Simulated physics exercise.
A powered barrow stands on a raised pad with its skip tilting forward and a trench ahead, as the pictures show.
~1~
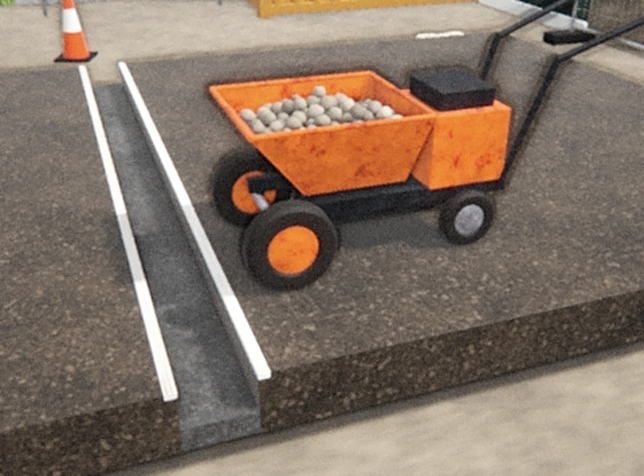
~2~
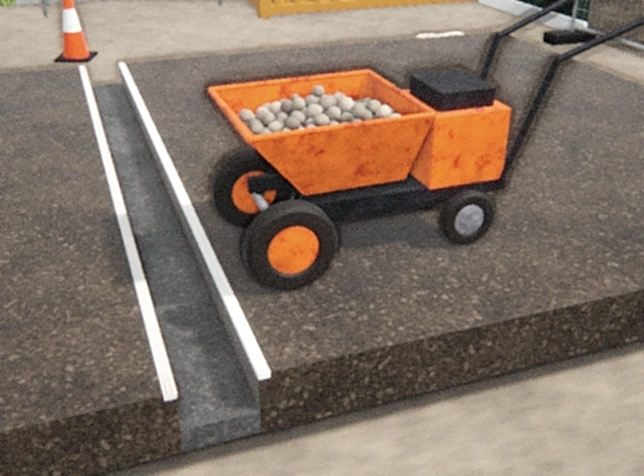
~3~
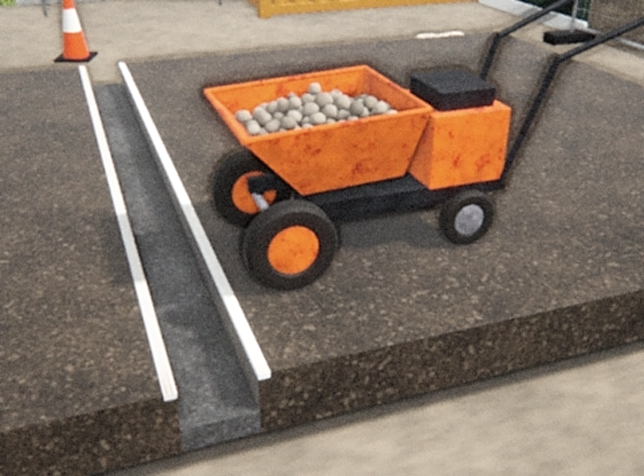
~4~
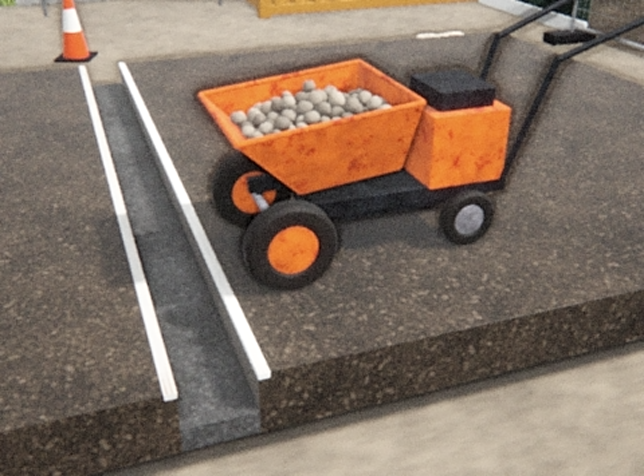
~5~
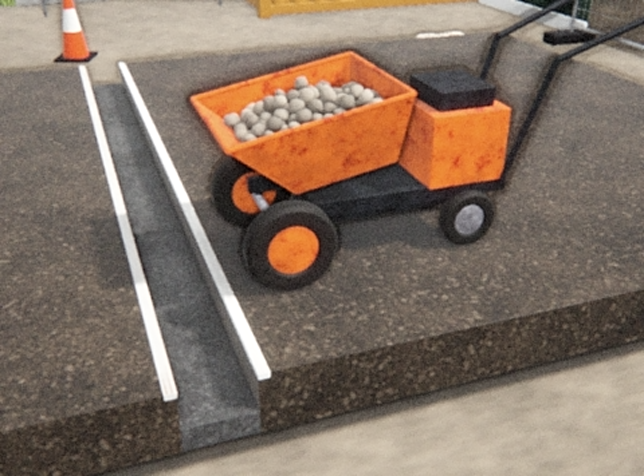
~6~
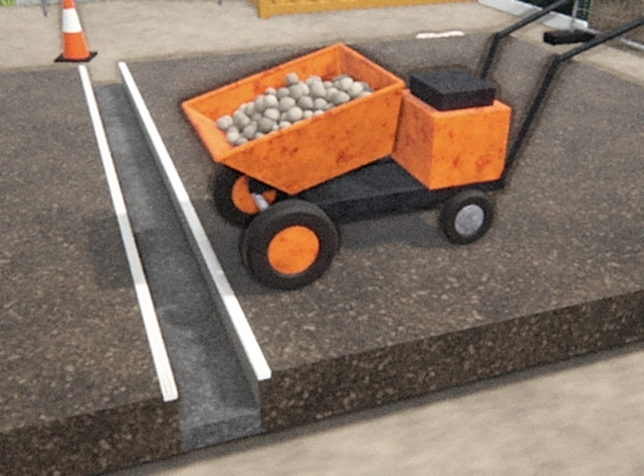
The clip opens on an orange powered barrow with a level skip full of rounded grey stones, standing on a dark raised pad to the right of a narrow, white-edged trench. The skip then begins tilting forward, its front lip lowering leftward until it slopes clearly, while the wheels stay put.
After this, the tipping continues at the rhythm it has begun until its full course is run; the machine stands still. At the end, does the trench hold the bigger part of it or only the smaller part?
Ends mostly outside.
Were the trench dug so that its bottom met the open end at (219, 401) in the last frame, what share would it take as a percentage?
It works out to some 20 percent.
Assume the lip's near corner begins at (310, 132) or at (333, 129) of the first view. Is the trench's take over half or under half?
Place one: The greater share; place two: The greater share.
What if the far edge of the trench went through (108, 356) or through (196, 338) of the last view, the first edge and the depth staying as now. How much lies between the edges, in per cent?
Lab note: Case 1 near 70 percent, case 2 near 0 percent.
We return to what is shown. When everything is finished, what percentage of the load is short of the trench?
Result: Close to 0 %.
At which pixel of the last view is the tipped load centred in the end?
Close to (89, 278), more or less.
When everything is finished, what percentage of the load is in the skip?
I'd put it at about 0 per cent.
Soon after the last picture, skip tipped steeply; all in the skip.
A little later, skip tipped steeply; most in the skip; a stray few in or heaped over the trench; a small part beyond it; a stray few falling.
Later still, skip tipped right over; a small part in the skip; a small part in or heaped over the trench; most beyond it.
By the end, skip tipped right over; a stray few in the skip; about a quarter in or heaped over the trench; most beyond it.
